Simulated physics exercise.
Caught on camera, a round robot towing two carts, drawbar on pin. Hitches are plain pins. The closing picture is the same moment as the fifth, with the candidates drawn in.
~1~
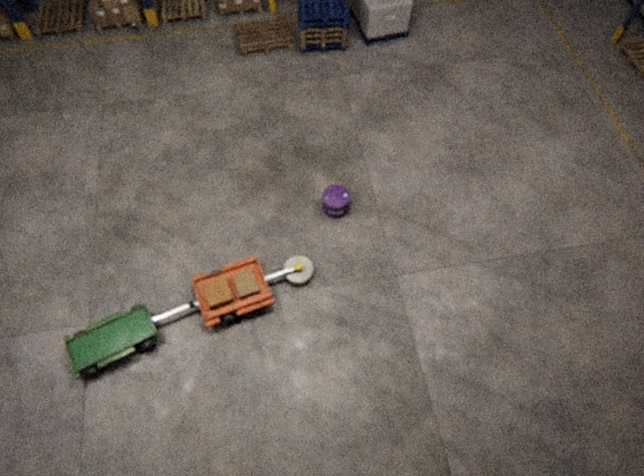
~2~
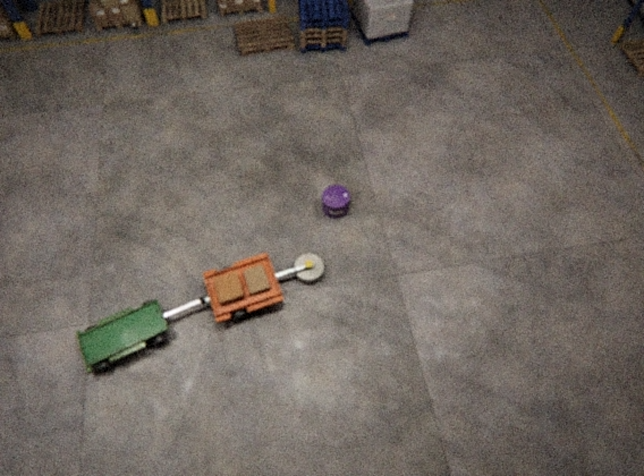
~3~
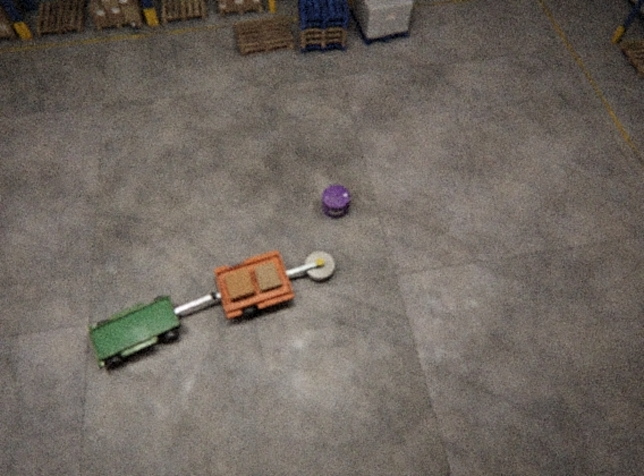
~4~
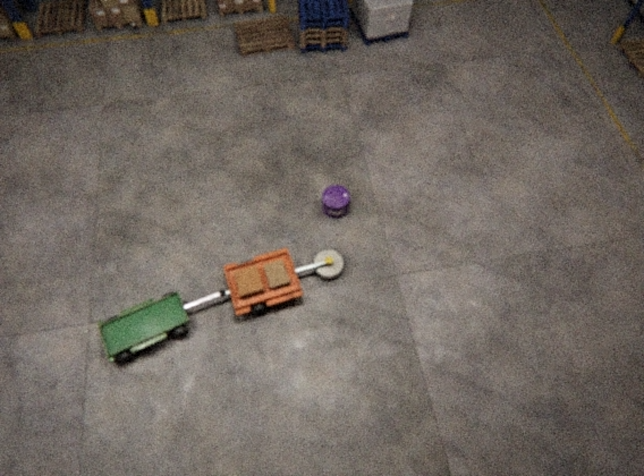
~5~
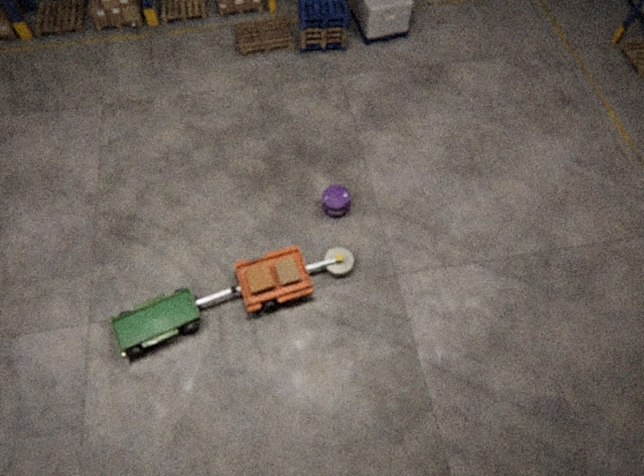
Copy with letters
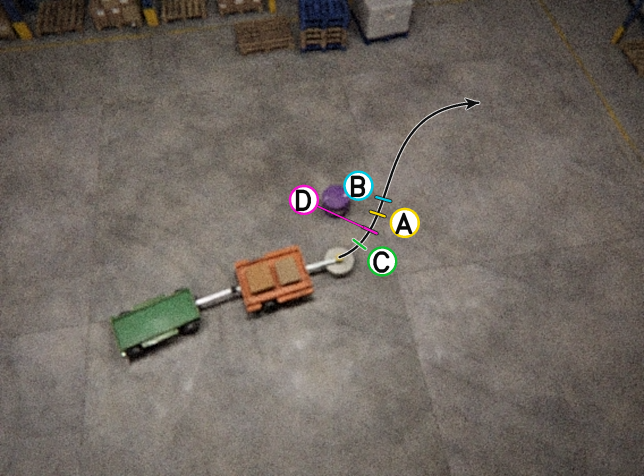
A green cart and an orange cart carrying brown boxes rolled slowly to the right and slightly upward across a gray warehouse floor, towed by a small round robot, while a purple tub stayed still.
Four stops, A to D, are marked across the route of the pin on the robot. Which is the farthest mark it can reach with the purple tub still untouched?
At A, and not beyond.
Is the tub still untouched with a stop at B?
No.
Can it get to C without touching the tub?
Yes.
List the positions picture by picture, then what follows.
Green cart (111, 338); purple tub (336, 208); robot (298, 270), in the first frame.
Robot (309, 267); orange cart (243, 286); green cart (123, 333); purple tub (336, 208), in the second frame.
Robot (320, 265); orange cart (254, 283); green cart (135, 328); purple tub (336, 208), in the third frame.
Robot (329, 264); orange cart (263, 280); green cart (144, 324); purple tub (336, 208), in the fourth frame.
Robot (339, 261); orange cart (273, 277); green cart (156, 319); purple tub (336, 208), in the fifth frame.
On the copy, A at (378, 214); B at (383, 199); C at (359, 244); D at (370, 230); the route from (339, 257) via (398, 157) to (479, 103).
On A. First, robot (358, 249), last cart (180, 310).
Then, robot (370, 233), last cart (202, 302).
Finally, robot (377, 218), last cart (220, 297); nothing has been touched.
By contrast, B is too far, the tub has been hit; C is safe but short; D is safe but short.
